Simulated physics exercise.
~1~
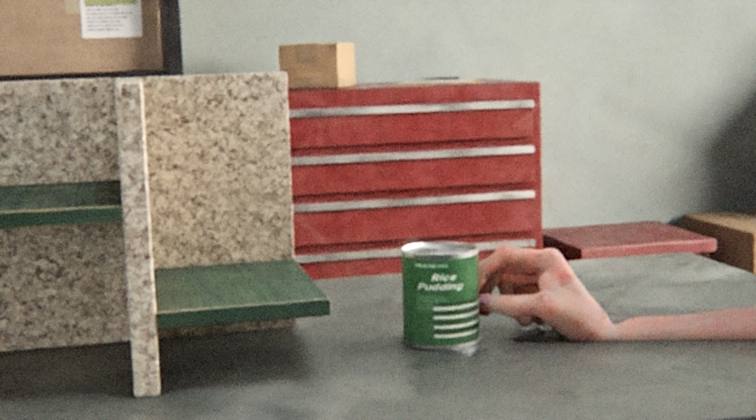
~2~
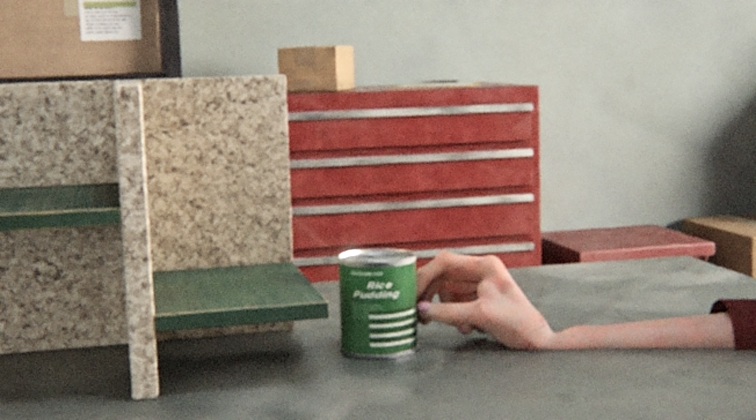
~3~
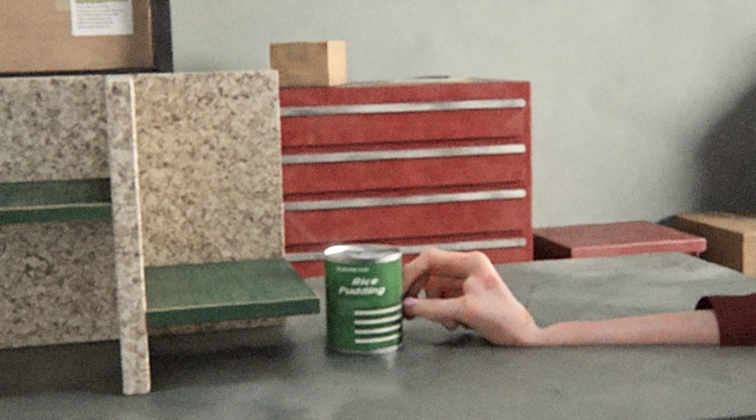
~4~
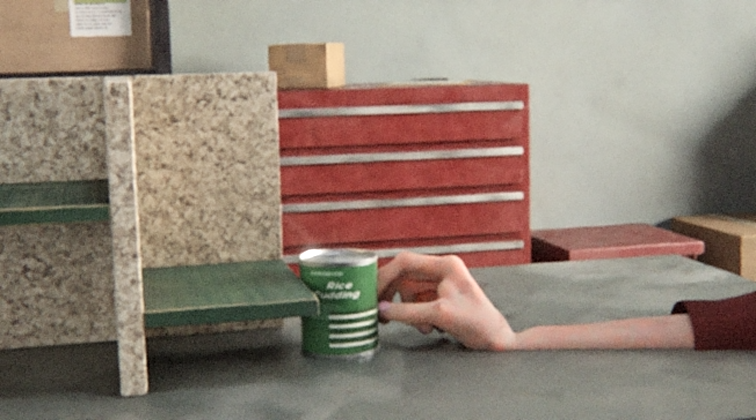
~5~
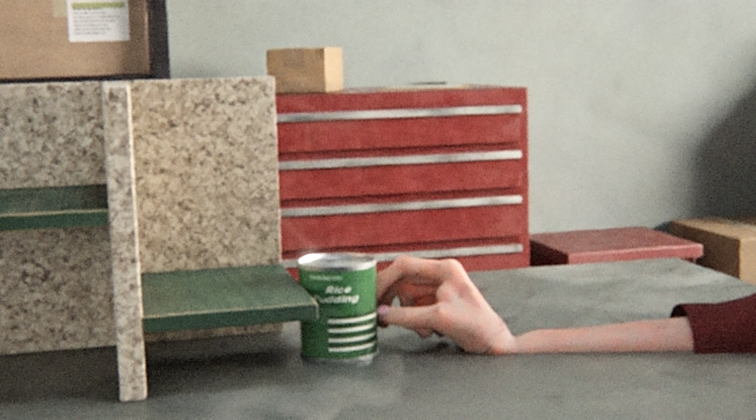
A green tin is pushed left by a hand and stops against the low shelf's edge.
